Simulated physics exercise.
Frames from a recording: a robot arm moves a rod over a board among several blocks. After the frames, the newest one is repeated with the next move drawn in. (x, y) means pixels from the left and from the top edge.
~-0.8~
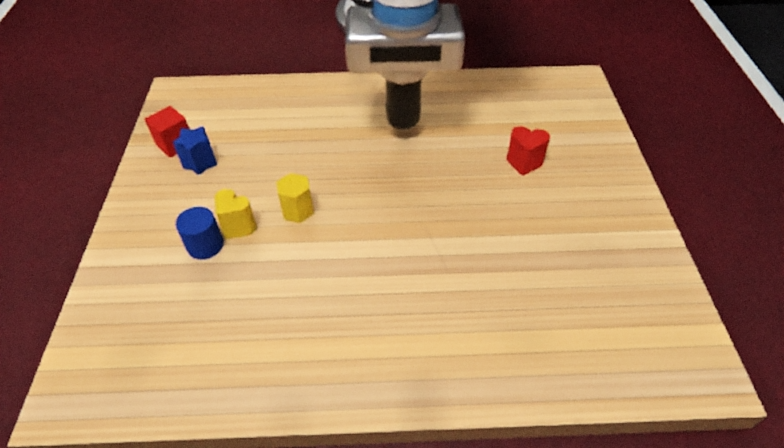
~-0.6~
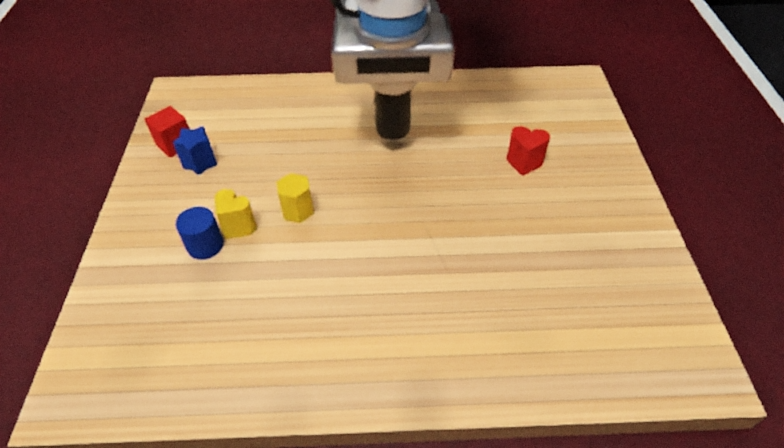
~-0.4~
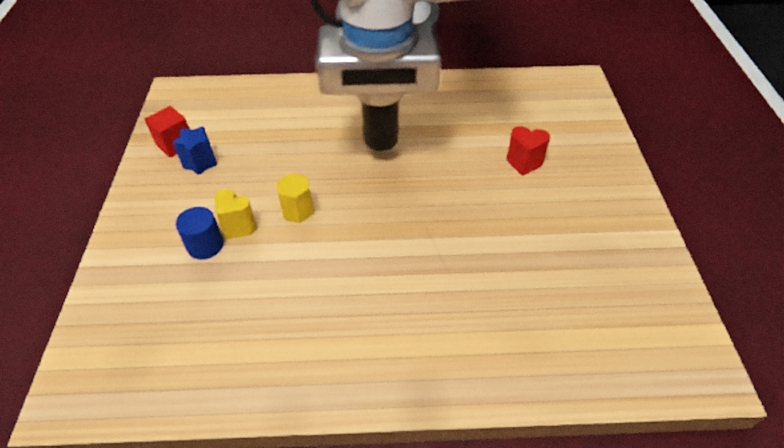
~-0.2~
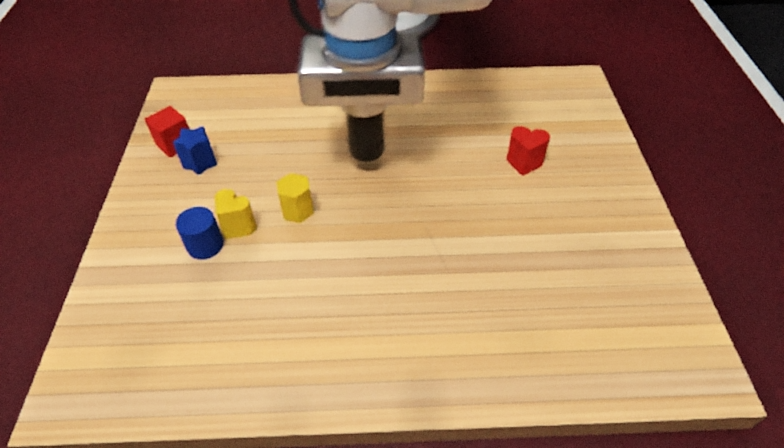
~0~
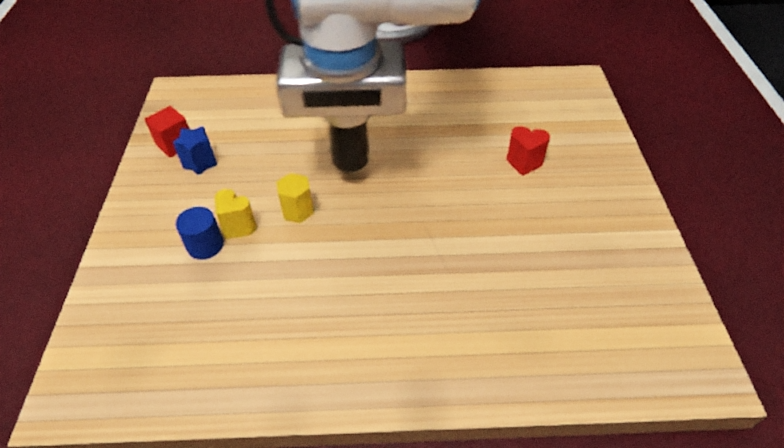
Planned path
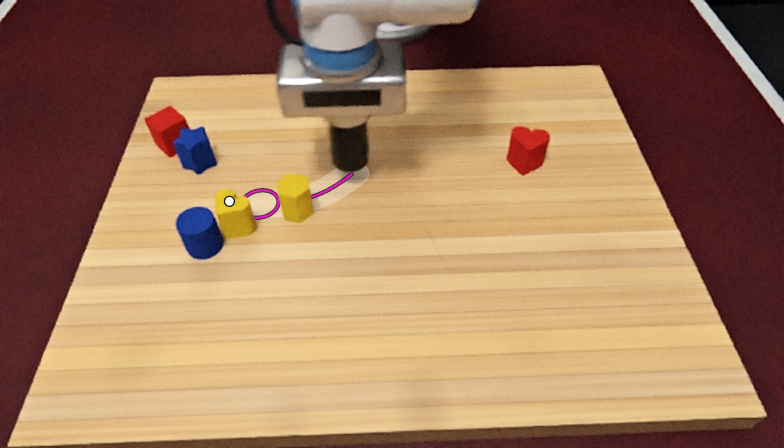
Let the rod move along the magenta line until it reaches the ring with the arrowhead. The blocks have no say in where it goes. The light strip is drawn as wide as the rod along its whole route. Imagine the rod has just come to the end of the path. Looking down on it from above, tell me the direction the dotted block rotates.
Clockwise rotation.
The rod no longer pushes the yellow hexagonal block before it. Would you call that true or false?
My answer: True.
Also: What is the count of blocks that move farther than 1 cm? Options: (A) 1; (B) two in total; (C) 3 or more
A.
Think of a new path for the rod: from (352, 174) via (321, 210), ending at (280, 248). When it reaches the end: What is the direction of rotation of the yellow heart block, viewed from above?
The yellow heart block rotates counterclockwise.
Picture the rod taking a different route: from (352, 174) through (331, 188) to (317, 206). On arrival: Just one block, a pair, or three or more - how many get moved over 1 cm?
Going by the path, one of them shifts by more than about 1 cm.
Path on the board, from (352, 174) via (326, 191) and (294, 201), ending at (260, 204); the dot is on the yellow heart block.
On the path given first. One third of the way, rod (324, 178); nothing pushed yet.
Two thirds of the way, rod (291, 188); yellow hexagonal block (267, 199), turned 35° anticlockwise.
At the end, rod (256, 190); blue cylinder (189, 221); yellow heart block (226, 205), turned 30° clockwise; yellow hexagonal block (260, 204), turned 80° anticlockwise.
